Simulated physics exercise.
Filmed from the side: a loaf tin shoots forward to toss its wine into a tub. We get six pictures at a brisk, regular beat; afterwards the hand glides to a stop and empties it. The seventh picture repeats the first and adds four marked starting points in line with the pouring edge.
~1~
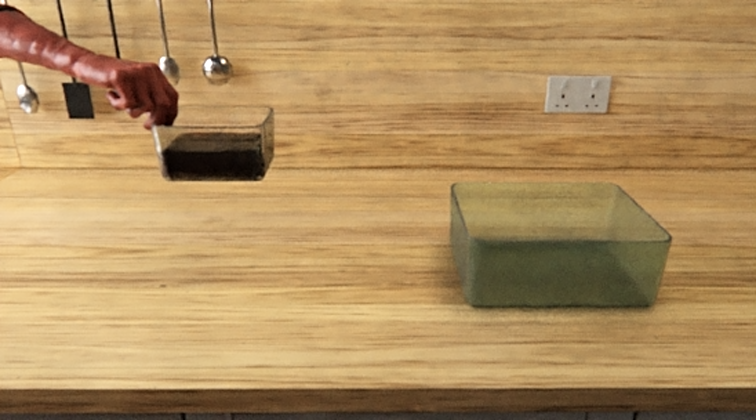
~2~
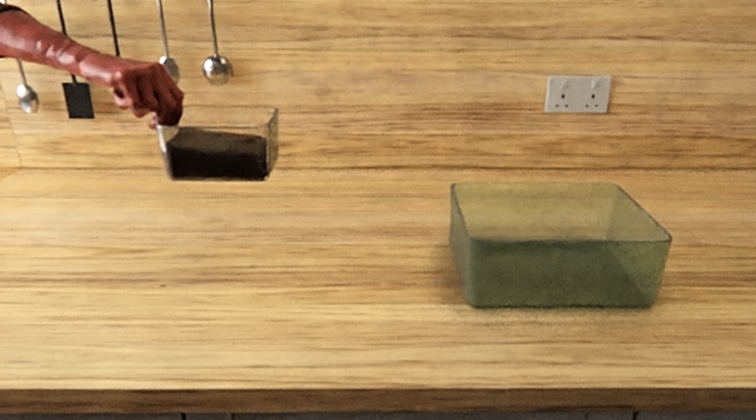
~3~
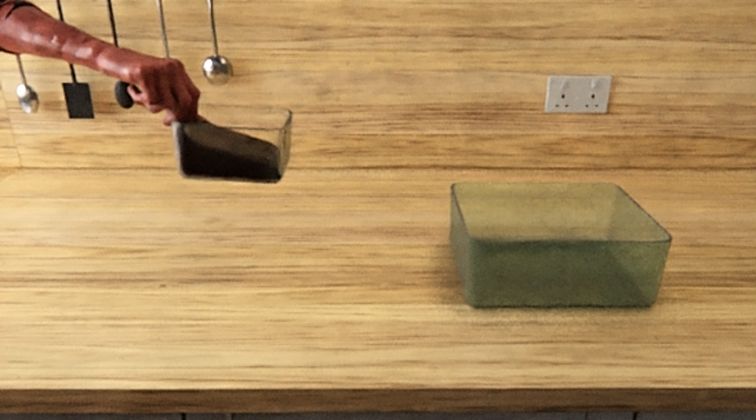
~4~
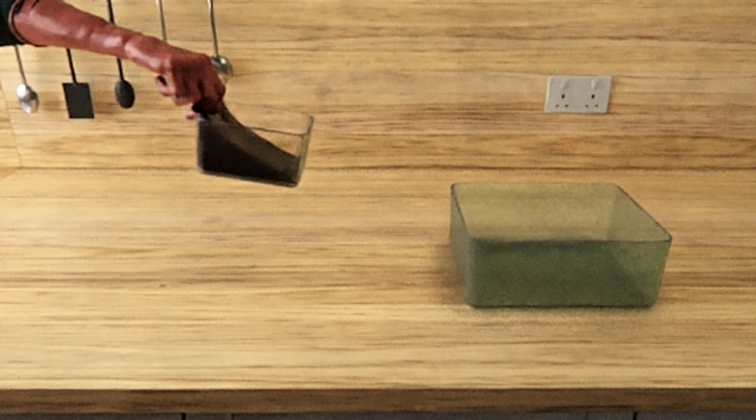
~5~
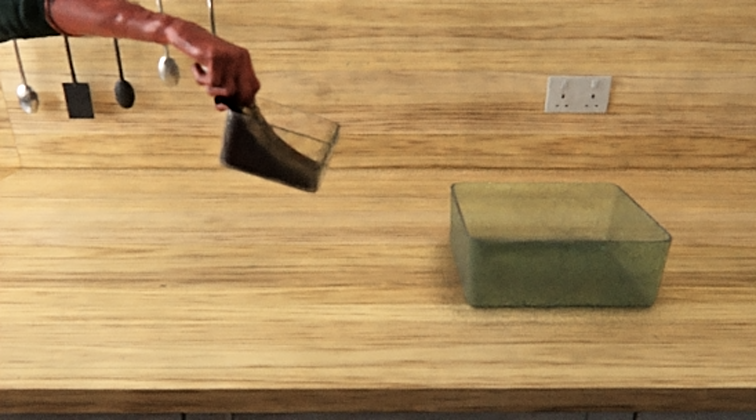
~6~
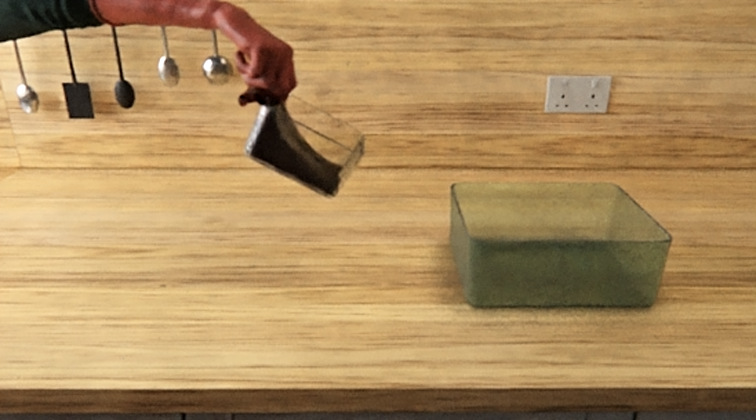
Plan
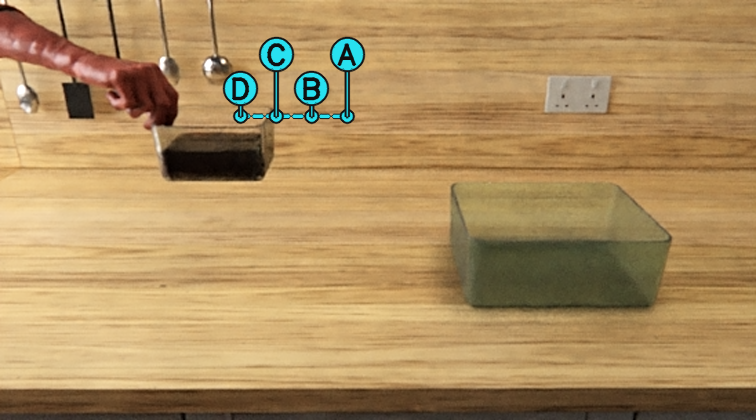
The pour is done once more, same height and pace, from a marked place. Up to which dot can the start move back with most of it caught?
Place B just does it.
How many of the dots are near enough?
Two of them.
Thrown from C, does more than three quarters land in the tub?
No.
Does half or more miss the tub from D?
Yes.
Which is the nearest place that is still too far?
That is place C.
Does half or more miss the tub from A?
No.
On the marked copy, A at (347, 116); B at (311, 116); C at (276, 116); D at (240, 116).
With A, about 79 % lands in the tub, 18 % falls short and 3 % goes beside or beyond.
With B, about 69 % lands in the tub, 29 % falls short.
With C, about 33 % lands in the tub, 56 % falls short and 11 % goes beside or beyond.
With D, about 27 % lands in the tub, 66 % falls short and 8 % goes beside or beyond.
